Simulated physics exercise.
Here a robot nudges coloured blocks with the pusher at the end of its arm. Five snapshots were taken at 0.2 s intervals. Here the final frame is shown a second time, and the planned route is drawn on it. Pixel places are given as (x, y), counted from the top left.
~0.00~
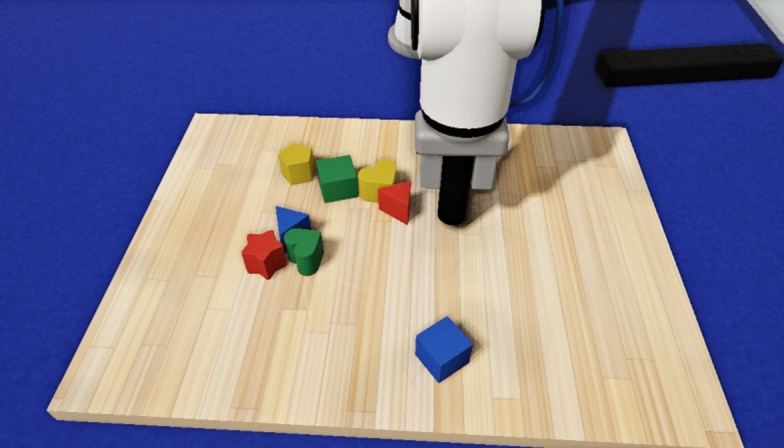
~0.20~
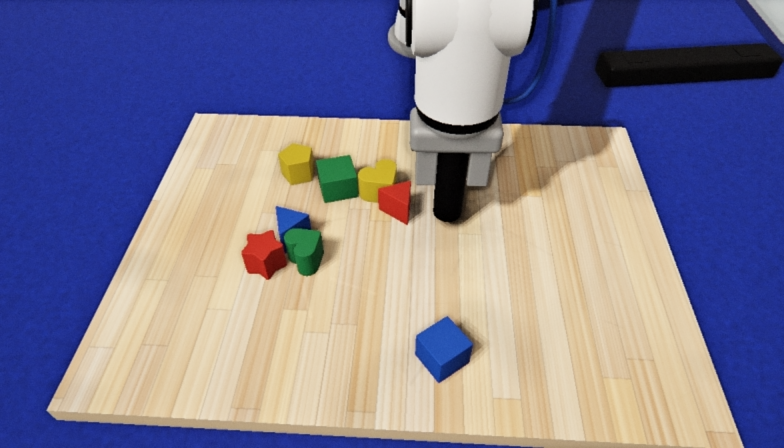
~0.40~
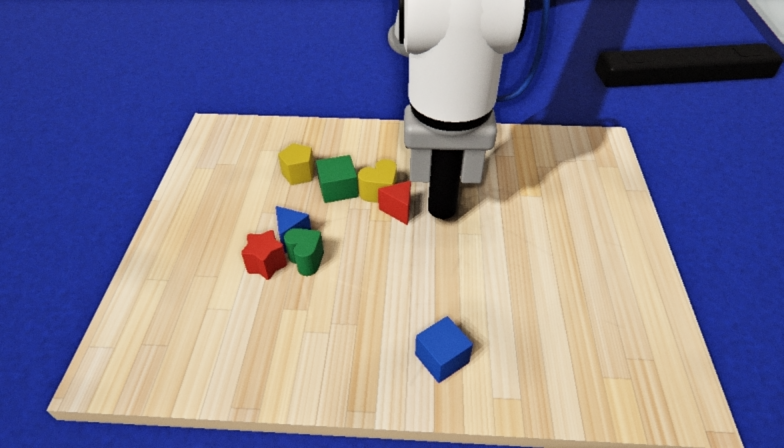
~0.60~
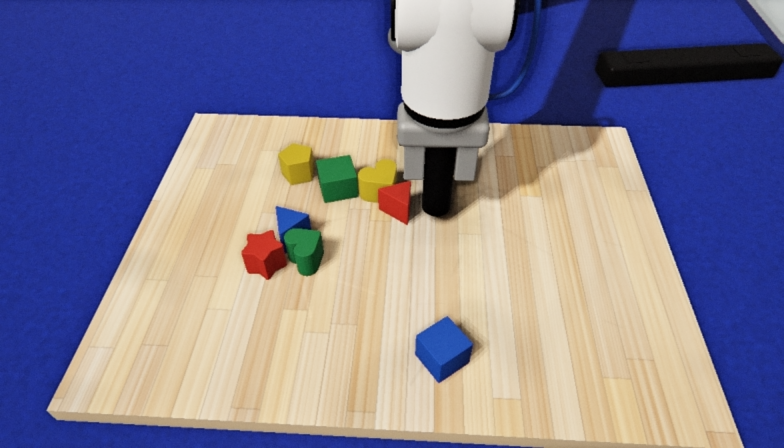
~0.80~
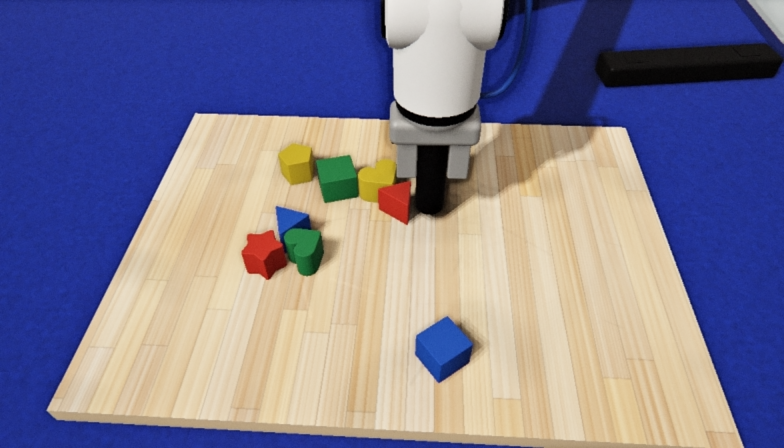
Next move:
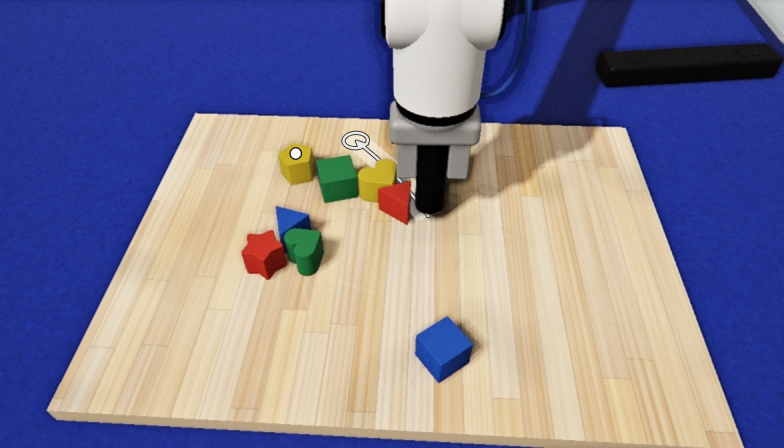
On a pale wooden board over a blue surface, a white robot arm holds its black pusher upright to the right of a loose group of coloured blocks, with a blue cube set apart nearer the viewer. The arm slides slightly left, bringing the pusher closer to the red triangular block, while every block stays still.
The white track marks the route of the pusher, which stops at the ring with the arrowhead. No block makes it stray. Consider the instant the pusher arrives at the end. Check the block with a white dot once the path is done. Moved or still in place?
By the last moment of the path, the block with a white dot has stayed put.
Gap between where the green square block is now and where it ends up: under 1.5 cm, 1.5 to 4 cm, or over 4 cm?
The under 1.5 cm band.
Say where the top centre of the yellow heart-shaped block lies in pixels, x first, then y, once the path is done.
At (368, 163).
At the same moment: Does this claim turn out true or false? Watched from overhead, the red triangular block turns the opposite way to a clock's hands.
That is true.
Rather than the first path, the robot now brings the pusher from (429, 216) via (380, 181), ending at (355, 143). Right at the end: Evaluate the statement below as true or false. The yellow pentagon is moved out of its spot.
Answer: True.
The drawn path runs from (429, 216) via (394, 174), ending at (356, 140); the dot is on the yellow pentagon.
What follows on the original path. One third of the way, pusher at (405, 175); yellow heart-shaped block at (376, 169); red triangular block at (395, 189), turned 30° anticlockwise.
Two thirds of the way, pusher at (381, 150); green square block at (334, 169); yellow heart-shaped block at (368, 163), turned 45° anticlockwise; red triangular block at (395, 189), turned 30° anticlockwise.
At the end, pusher at (355, 129); yellow pentagon not moved; green square block at (334, 169); yellow heart-shaped block at (368, 163), turned 45° anticlockwise; red triangular block at (395, 189), turned 30° anticlockwise.
